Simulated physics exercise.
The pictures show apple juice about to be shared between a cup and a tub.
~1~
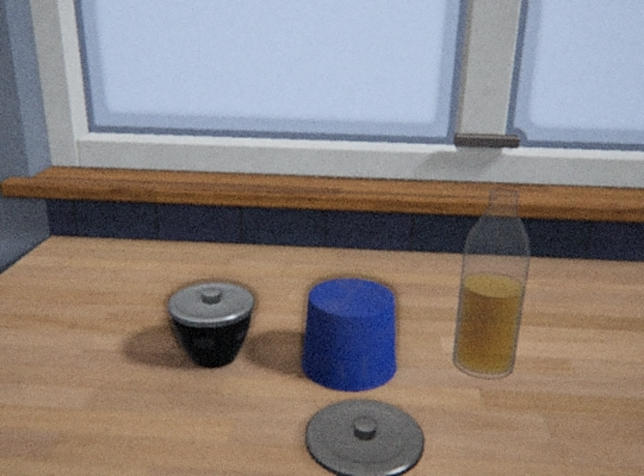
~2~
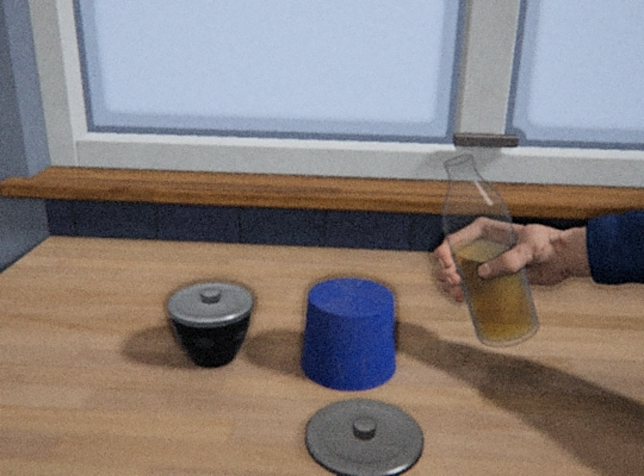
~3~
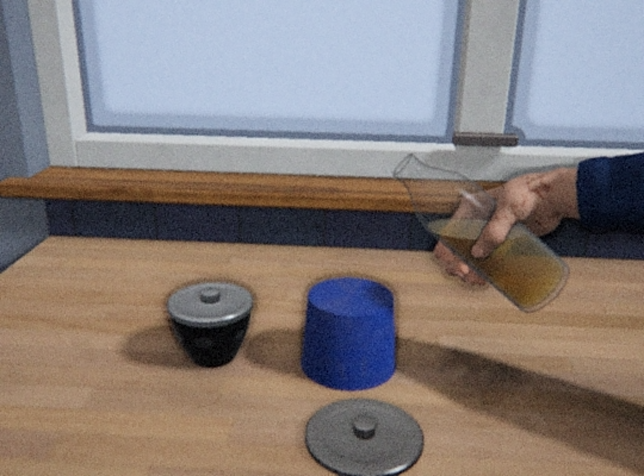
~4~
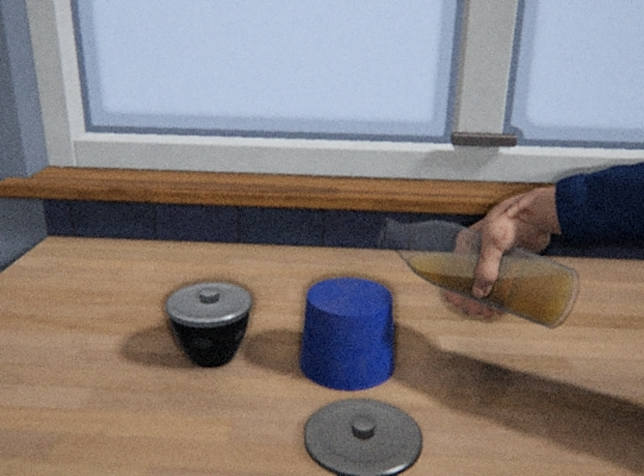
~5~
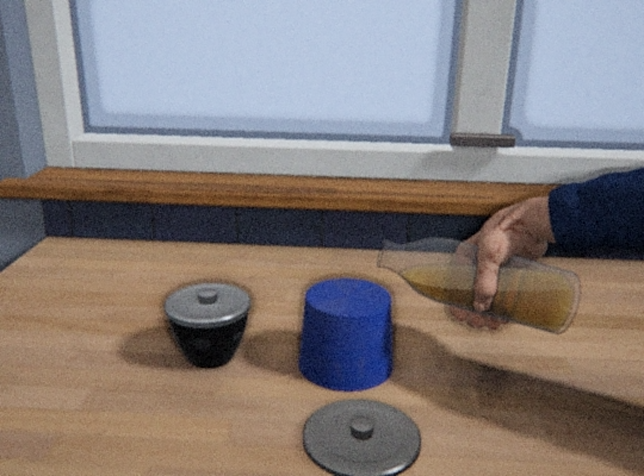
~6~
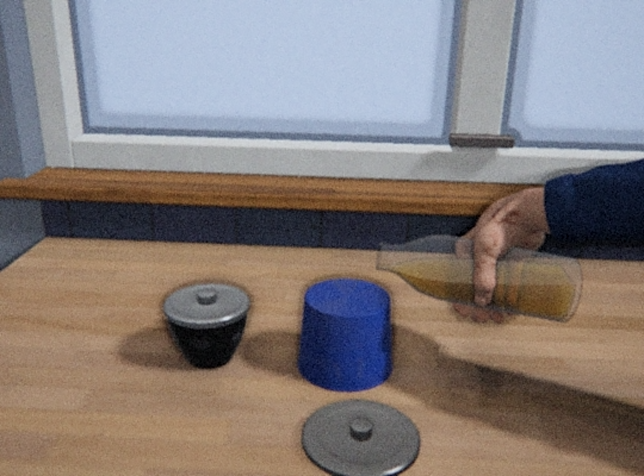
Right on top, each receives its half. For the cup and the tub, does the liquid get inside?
As I see it, the cup lets none in; the tub lets none in.
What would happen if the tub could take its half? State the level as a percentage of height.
Going by my count, 30 in a hundred.
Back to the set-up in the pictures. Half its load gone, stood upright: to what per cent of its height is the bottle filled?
About 25 per cent of the height.
Soon after, it runs off the upturned base of the tub.
Later, it hits the lid of the cup and runs off.
In the end, the tub is empty, in a puddle; the cup is empty, in a puddle.
